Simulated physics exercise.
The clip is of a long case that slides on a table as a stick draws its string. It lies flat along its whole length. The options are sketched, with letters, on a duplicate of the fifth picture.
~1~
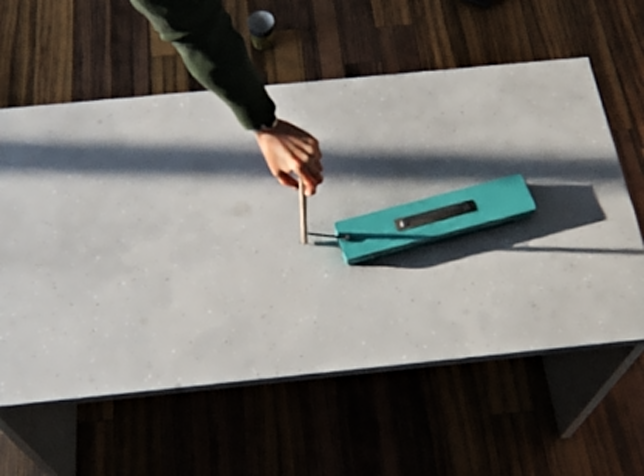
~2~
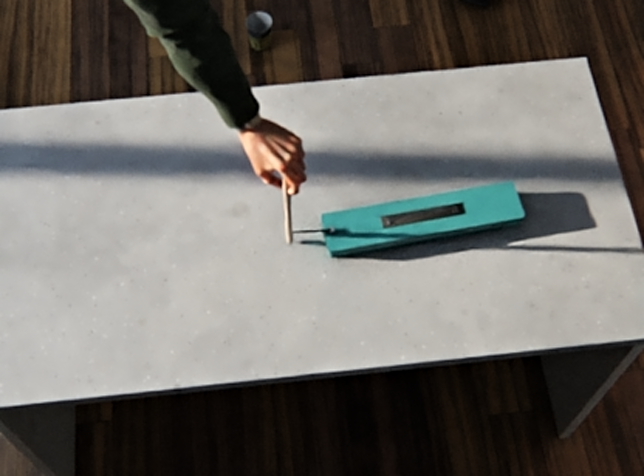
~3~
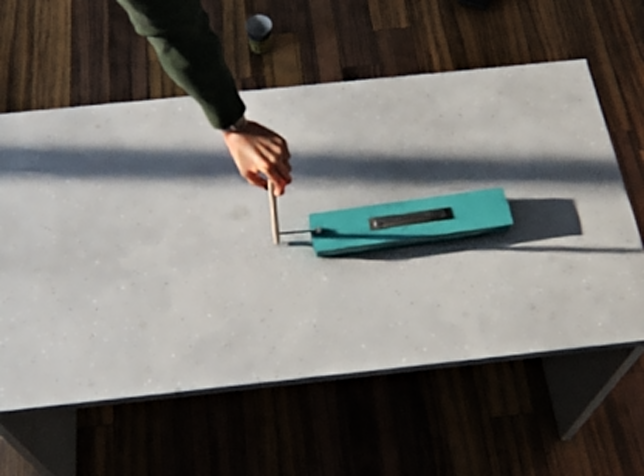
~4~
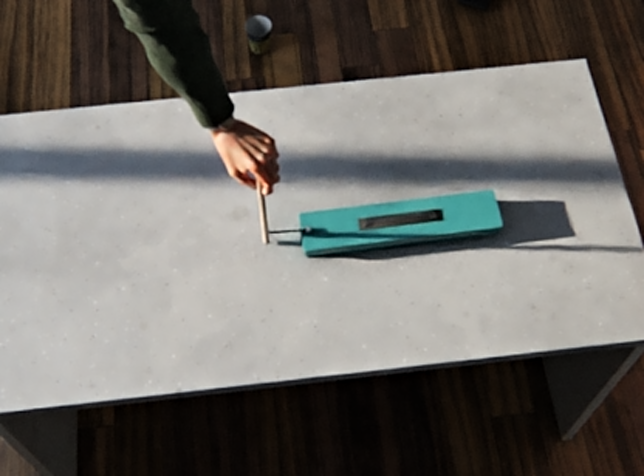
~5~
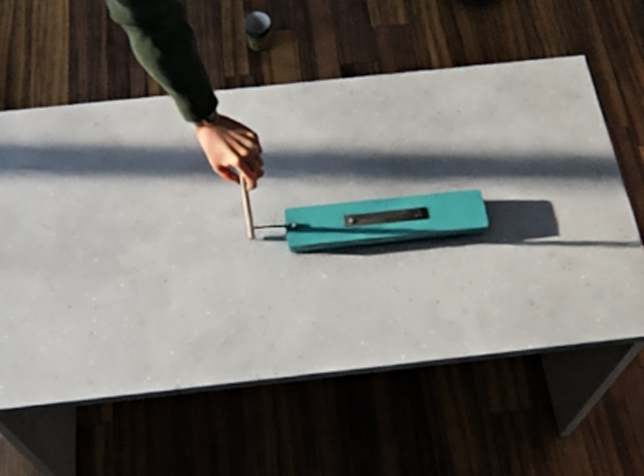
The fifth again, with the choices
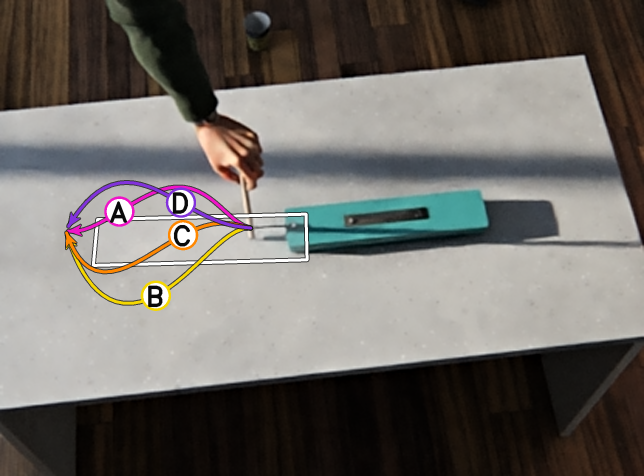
Turquoise case sliding left across a pale grey table as a hand draws its string with a thin stick.
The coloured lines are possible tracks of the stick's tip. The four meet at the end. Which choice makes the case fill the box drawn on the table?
C.
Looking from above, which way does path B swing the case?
On that path, clockwise.
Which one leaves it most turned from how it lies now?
B.
On the marked copy, A from (251, 228) via (161, 190) to (68, 231); B from (251, 228) via (149, 299) to (67, 235); C from (251, 228) via (149, 256) to (66, 233); D from (251, 228) via (155, 189) to (68, 226); the outline at (201, 239).
Following C. Soon after the start, foot of the stick (176, 240), middle of the case (312, 223).
Later, foot of the stick (106, 273), middle of the case (242, 240).
In the end, foot of the stick (66, 232), middle of the case (200, 240); it lies in the outline.
As for the rest, A leaves its middle at (202, 215); B leaves its middle at (197, 254); D leaves its middle at (200, 208).
